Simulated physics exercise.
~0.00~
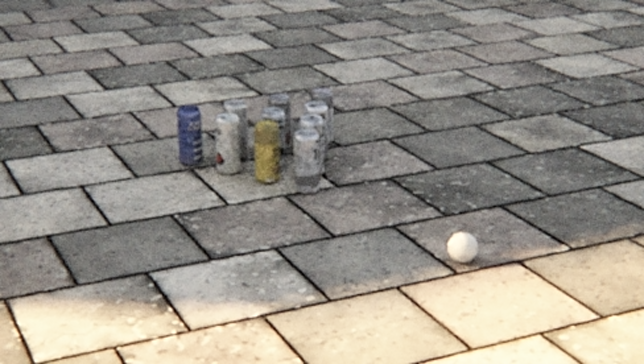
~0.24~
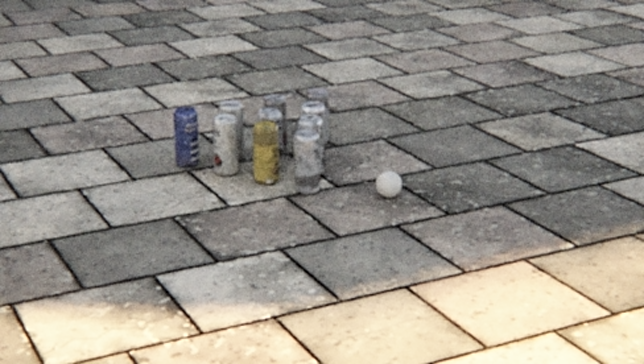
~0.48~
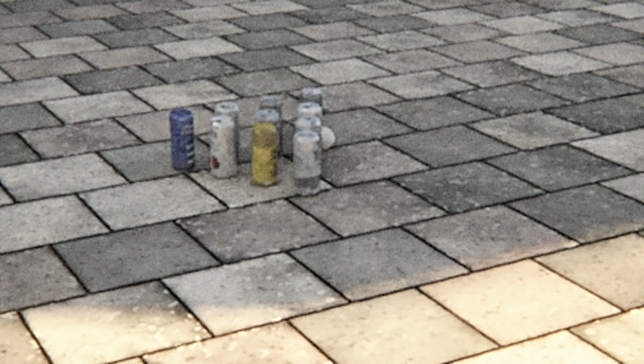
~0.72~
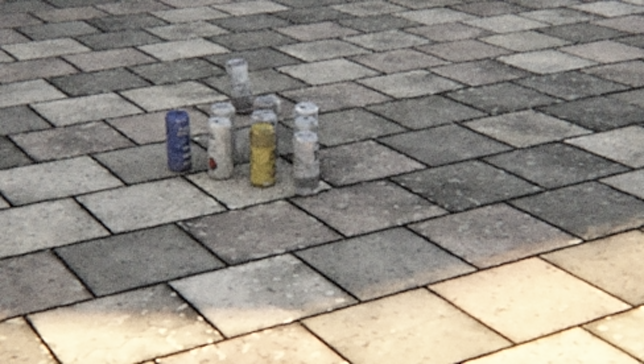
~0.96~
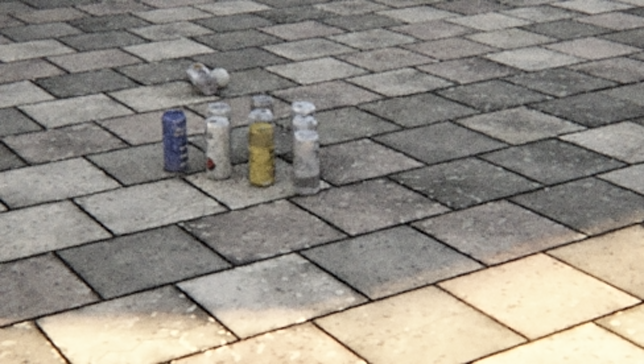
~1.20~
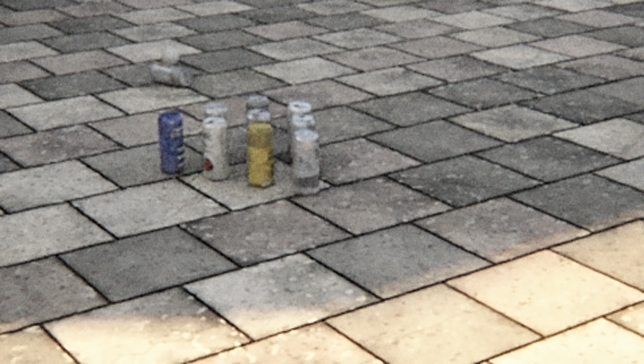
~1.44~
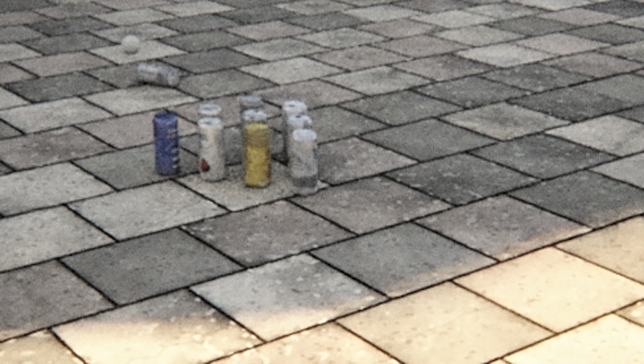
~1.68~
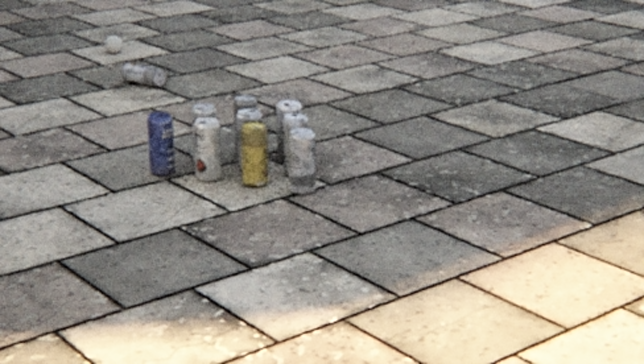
In this clip, a pale ball rolls left and away across paving toward a cluster of upright cylindrical tubes, passing behind the front ones, and one tube at the back topples and lies on its side farther left, while the blue and yellow tubes and the others stay standing.
